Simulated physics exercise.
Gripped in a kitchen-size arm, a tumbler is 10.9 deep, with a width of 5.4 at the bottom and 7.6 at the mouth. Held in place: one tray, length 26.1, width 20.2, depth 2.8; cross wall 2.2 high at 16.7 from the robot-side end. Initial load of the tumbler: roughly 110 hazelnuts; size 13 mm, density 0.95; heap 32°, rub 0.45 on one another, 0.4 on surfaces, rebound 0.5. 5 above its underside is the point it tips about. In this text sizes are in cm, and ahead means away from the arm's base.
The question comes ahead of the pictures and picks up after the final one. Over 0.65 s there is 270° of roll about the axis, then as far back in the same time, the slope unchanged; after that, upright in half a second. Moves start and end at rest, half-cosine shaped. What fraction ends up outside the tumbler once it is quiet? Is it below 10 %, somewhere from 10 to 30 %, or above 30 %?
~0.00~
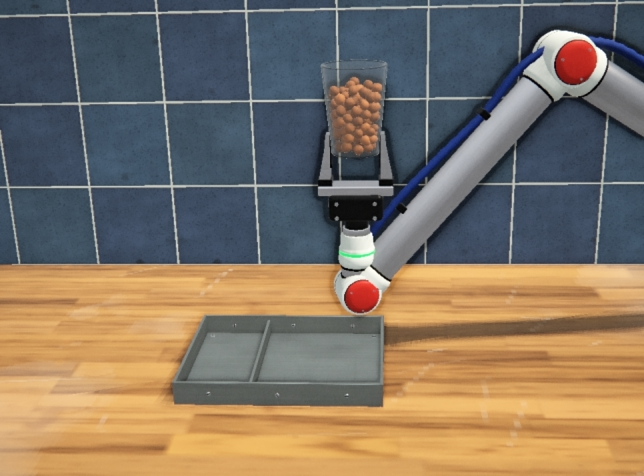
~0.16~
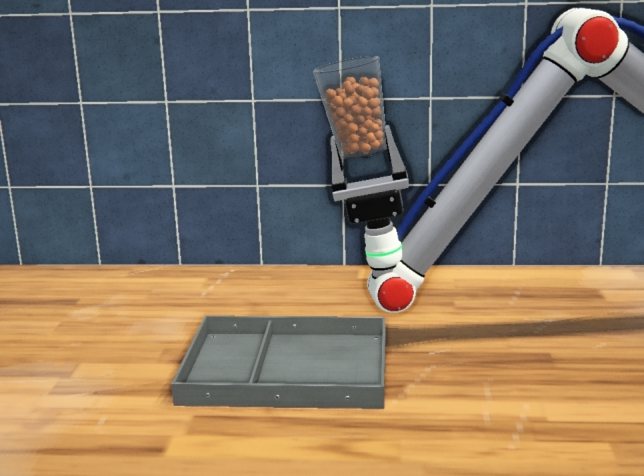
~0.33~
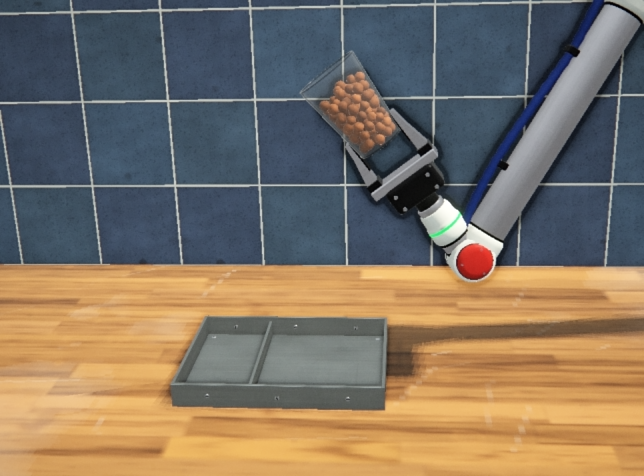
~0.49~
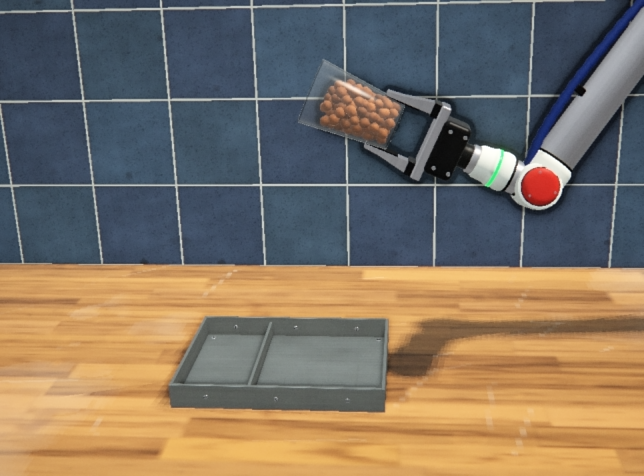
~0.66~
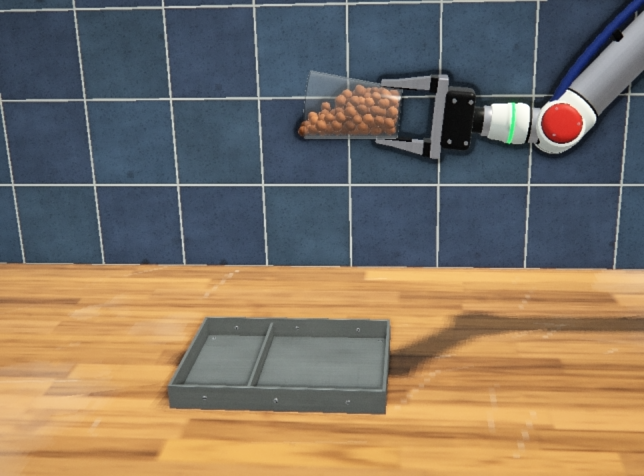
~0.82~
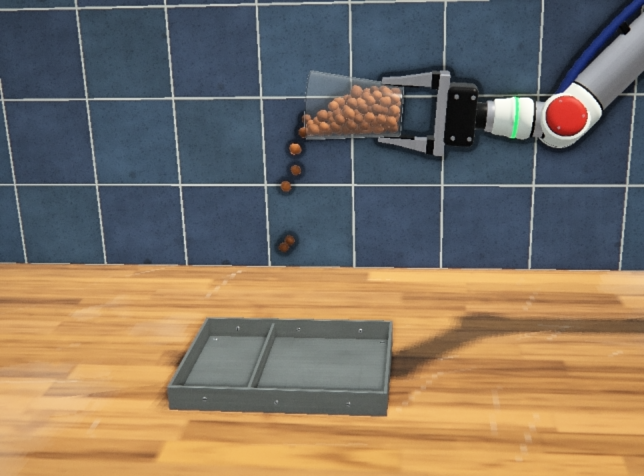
It is above 30 %.
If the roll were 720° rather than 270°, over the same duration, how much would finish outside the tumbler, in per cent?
In that case it would be around 70 percent.
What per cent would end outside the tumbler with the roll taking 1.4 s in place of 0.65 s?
It would come to around 70 percent.
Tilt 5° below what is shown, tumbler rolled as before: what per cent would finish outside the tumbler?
Roughly 40 per cent then.
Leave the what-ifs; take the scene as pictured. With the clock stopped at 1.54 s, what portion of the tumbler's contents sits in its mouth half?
Something near 40 in a hundred.
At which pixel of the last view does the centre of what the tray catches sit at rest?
In the last view, around (297, 365).
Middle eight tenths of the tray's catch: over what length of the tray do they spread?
Around 22 cm.
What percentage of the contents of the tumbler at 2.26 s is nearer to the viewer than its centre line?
Roughly 40 per cent.
After 1.54 s, tipped 86°, highest piece 36 above the table; 71 in the tumbler, 15 in the robot-side part, 7 in the far-side part, 2 on the table or floor, 17 in flight or on a rim.
After 2.26 s, tipped 70°, highest piece 35 above the table; 48 in the tumbler, 32 in the robot-side part, 20 in the far-side part, 6 on the table or floor, 6 in flight or on a rim.
After 2.82 s, upright, highest piece 36 above the table; 47 in the tumbler, 35 in the robot-side part, 22 in the far-side part, 8 on the table or floor.
After 3.52 s, upright, highest piece 36 above the table; 47 in the tumbler, 35 in the robot-side part, 22 in the far-side part, 8 on the table or floor.
In the end, 47 in the tumbler, 35 in the robot-side part, 22 in the far-side part, 8 on the table or floor. That is 58 % outside the tumbler.
